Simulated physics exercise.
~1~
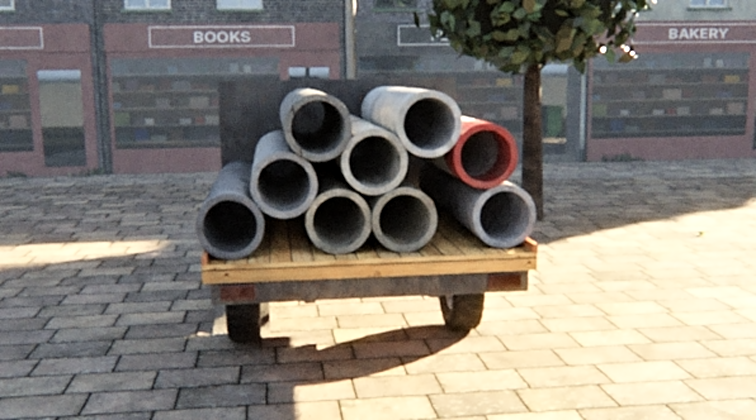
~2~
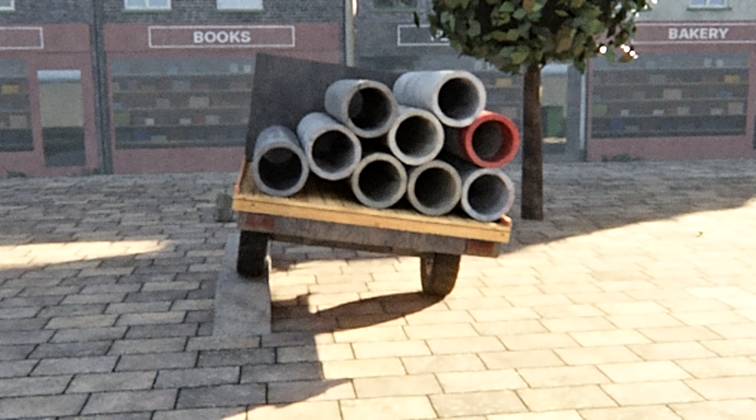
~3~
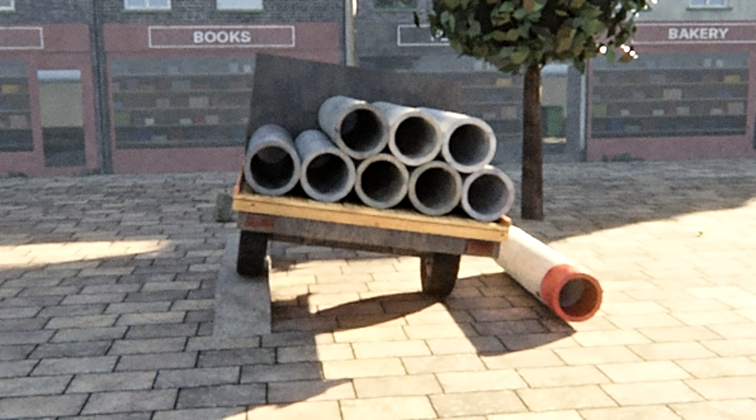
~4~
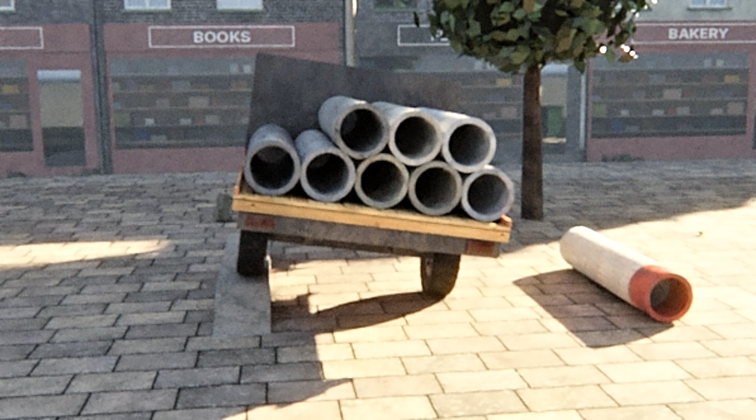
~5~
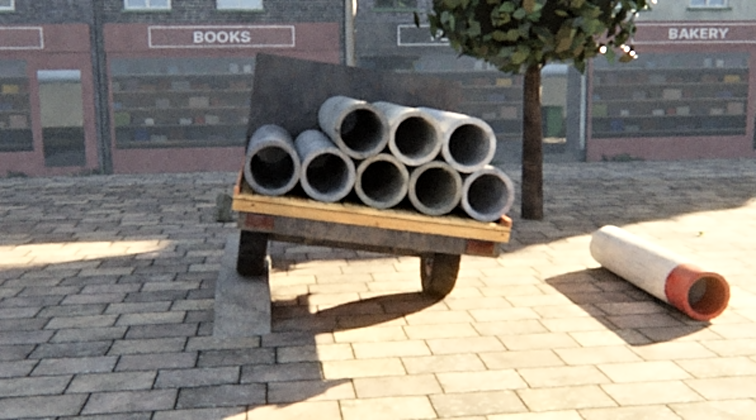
A flat trailer stacked with loose concrete pipes tilted to the right as one wheel rose onto a raised slab, and the red-ended pipe dropped off the right side and rolled away across the paving, while the others stayed piled on the deck.
